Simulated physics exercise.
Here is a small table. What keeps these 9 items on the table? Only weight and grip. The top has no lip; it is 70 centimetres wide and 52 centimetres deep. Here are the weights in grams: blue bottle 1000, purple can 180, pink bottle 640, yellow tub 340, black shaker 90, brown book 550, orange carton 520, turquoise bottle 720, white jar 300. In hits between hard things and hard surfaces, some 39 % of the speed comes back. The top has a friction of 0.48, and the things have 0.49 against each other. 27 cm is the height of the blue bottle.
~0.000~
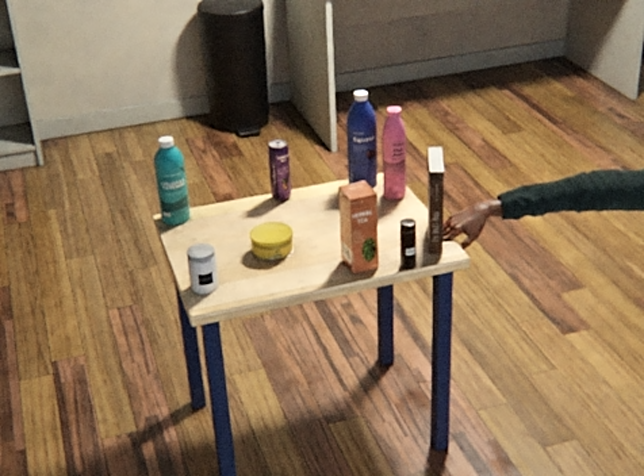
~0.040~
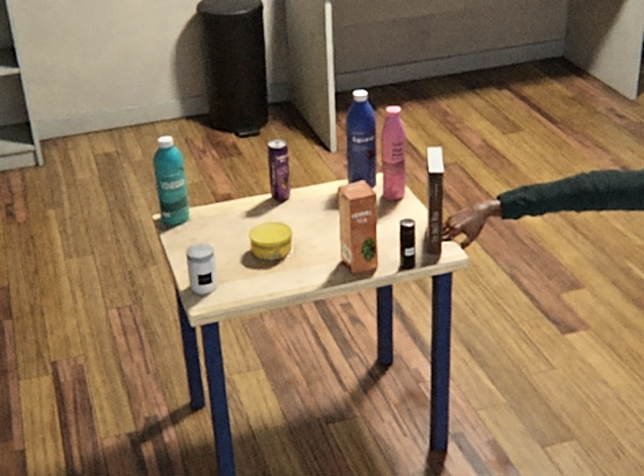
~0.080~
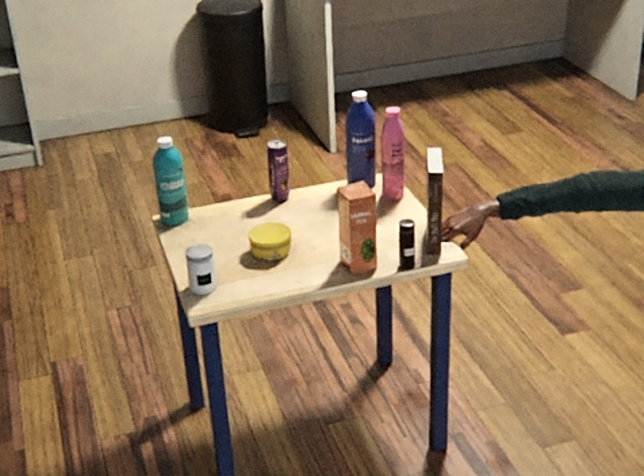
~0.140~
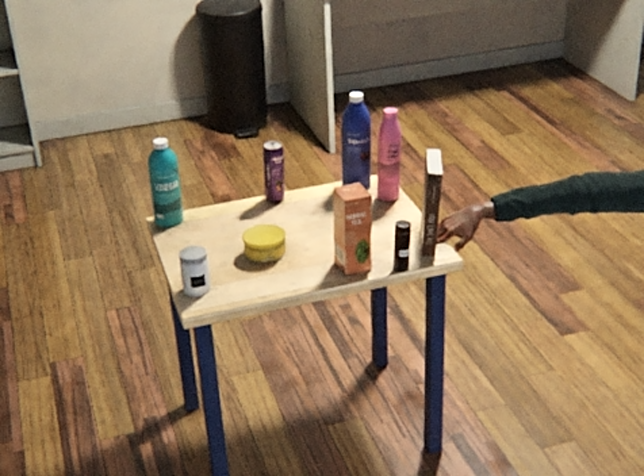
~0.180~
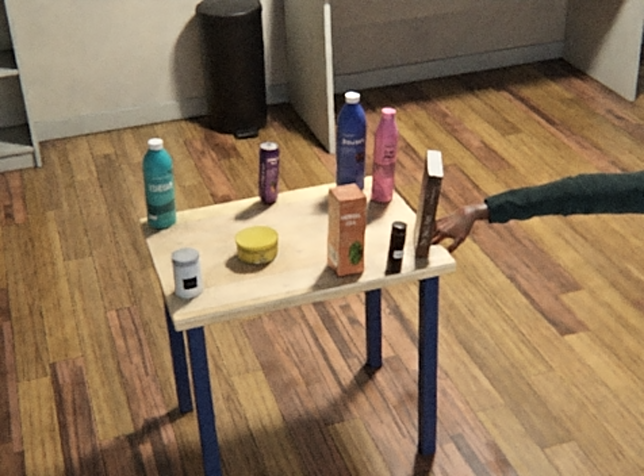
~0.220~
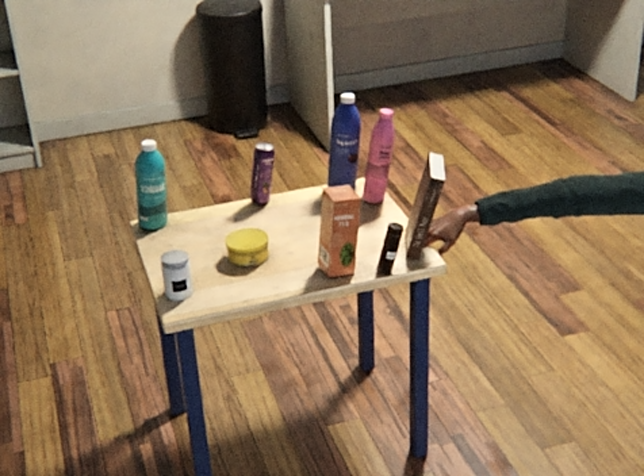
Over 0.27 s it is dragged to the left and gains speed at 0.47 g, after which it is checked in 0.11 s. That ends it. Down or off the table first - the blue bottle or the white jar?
It is the latter one.
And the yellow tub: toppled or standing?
Well, the yellow tub holds steady.
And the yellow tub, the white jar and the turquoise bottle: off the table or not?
Yellow tub: Stays in bounds; white jar: Goes out of bounds; turquoise bottle: Goes out of bounds.
After 0.52 s, table shifted 24 cm; pink bottle, black shaker, brown book and white jar now off the table; purple can on its side; orange carton leaning 25°.
After 0.82 s, table shifted 24 cm; turquoise bottle now off the table; blue bottle leaning 51° near (234, 169); purple can on its side.
After 1.52 s, table shifted 24 cm; purple can now off the table; blue bottle on its side near (235, 223); yellow tub slid 10 cm.
At rest (3.9 s), off the table, purple can, pink bottle, black shaker, brown book, turquoise bottle and white jar; tipped over on the table, blue bottle; not toppled but over 5 cm from the start, yellow tub; orange carton in place, give or take 5 cm. Seen from the same camera at the end, blue bottle near (245, 244). Blue bottle went at 0.76 s; white jar went at 0.48 s.
